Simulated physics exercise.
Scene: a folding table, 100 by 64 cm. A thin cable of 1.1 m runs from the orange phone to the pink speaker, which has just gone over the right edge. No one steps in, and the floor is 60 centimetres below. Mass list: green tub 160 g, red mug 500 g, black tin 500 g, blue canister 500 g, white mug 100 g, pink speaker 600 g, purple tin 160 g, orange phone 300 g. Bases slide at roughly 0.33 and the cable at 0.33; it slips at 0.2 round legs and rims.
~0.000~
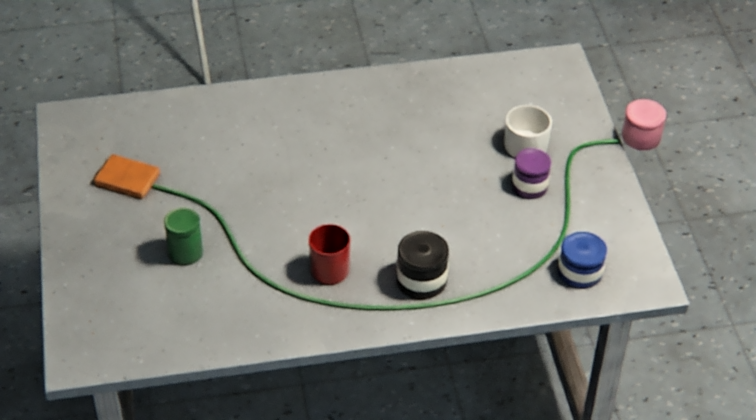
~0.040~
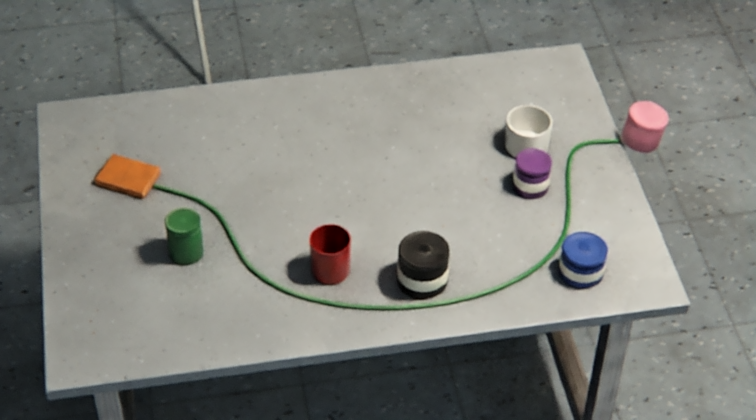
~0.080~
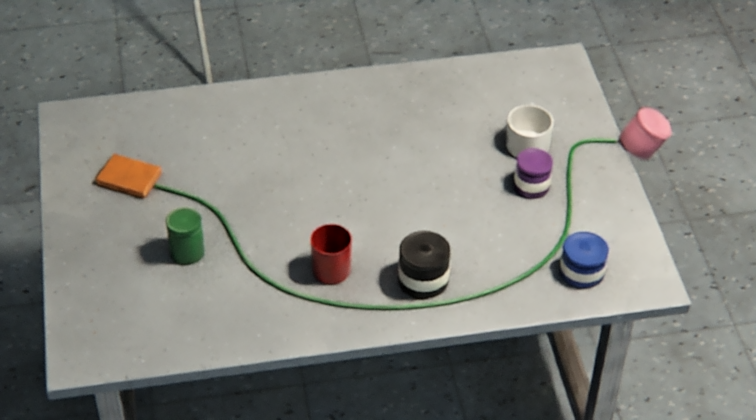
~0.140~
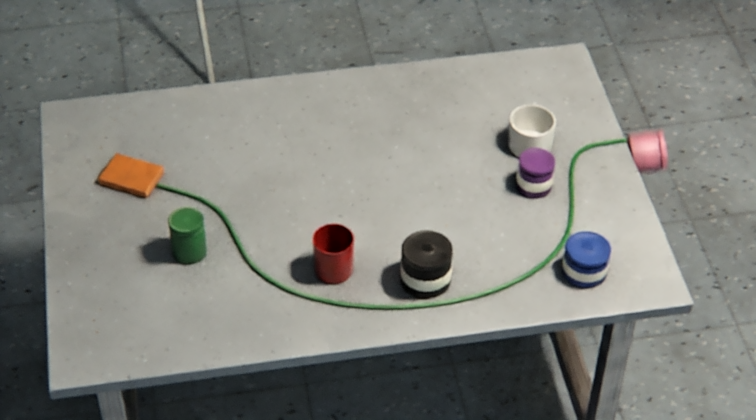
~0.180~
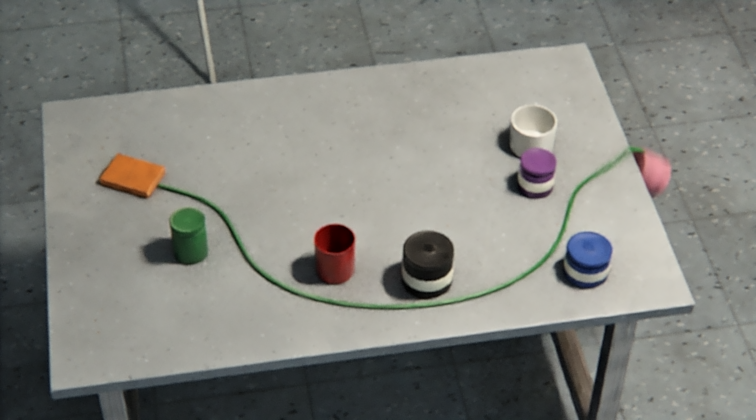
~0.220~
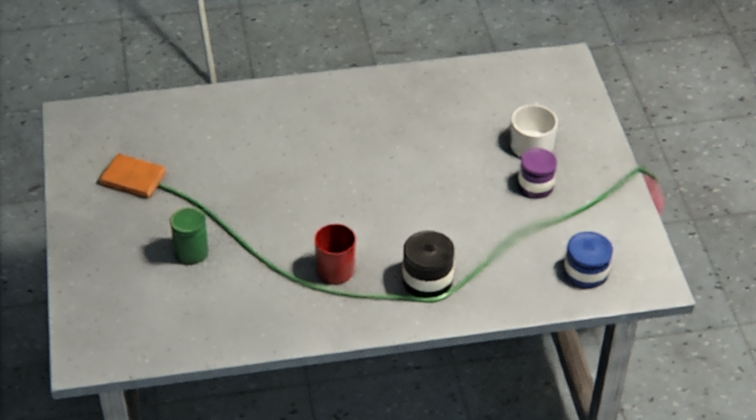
A pink cylindrical object tips over the right edge of a pale grey folding table, seen from above at an angle on a speckled tiled floor. A green cable links it to an orange item at left, curving below green, red and black containers, with white, purple and blue ones at right. The pink object drops mostly from sight, pulling the cable straighter against the black tin, while the view drifts very slightly.
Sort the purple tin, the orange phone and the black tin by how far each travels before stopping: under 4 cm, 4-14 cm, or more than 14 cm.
Purple tin: Under 4 cm, orange phone: More than 14 cm, black tin: 4-14 cm.
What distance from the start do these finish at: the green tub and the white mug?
Green tub: 4 cm; white mug: 0 cm.
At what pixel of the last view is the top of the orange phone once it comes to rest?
Near (296, 265).
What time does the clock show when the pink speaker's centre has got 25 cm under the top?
At 0.30 s.
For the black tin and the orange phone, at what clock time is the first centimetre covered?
Black tin 0.30 s; orange phone 0.28 s, roughly.
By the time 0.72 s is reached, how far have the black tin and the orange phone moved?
Approx. shifts - black tin: 8 cm; orange phone: 35 cm.
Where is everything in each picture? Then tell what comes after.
The first frame shows purple tin (533, 160); orange phone (127, 173); black tin (423, 249); cable runs through (570, 160) (551, 254) (294, 294) (216, 213).
The second frame shows pink speaker (647, 114); cable runs through (570, 160) (217, 213).
The third frame shows pink speaker (646, 133); cable runs through (570, 160) (218, 213).
The fourth frame shows pink speaker (647, 153); cable runs through (574, 160) (220, 212).
The fifth frame shows pink speaker (646, 173); cable runs through (608, 167) (221, 213).
The sixth frame shows purple tin (539, 160); orange phone (133, 172); black tin (429, 248); cable runs through (642, 170) (551, 222) (217, 219).
By 0.5 s, the cable's tail end at (239, 241); orange phone 19 cm off its start, black tin 7 cm off its start, pink speaker over the edge.
By 0.7 s, the cable's tail end at (326, 271); orange phone 35 cm off its start, black tin 8 cm off its start, pink speaker over the edge.
By 1.0 s, the cable's tail end at (326, 272); orange phone 35 cm off its start at (296, 265), black tin 8 cm off its start at (422, 211), pink speaker over the edge.
By 1.2 s, the cable's tail end at (326, 272); orange phone 35 cm off its start, black tin 8 cm off its start, pink speaker over the edge.
By 2.4 s, the cable's tail end at (326, 272); orange phone 35 cm off its start at (296, 265), black tin 8 cm off its start at (423, 211), purple tin 0 cm off its start at (539, 160), pink speaker over the edge.
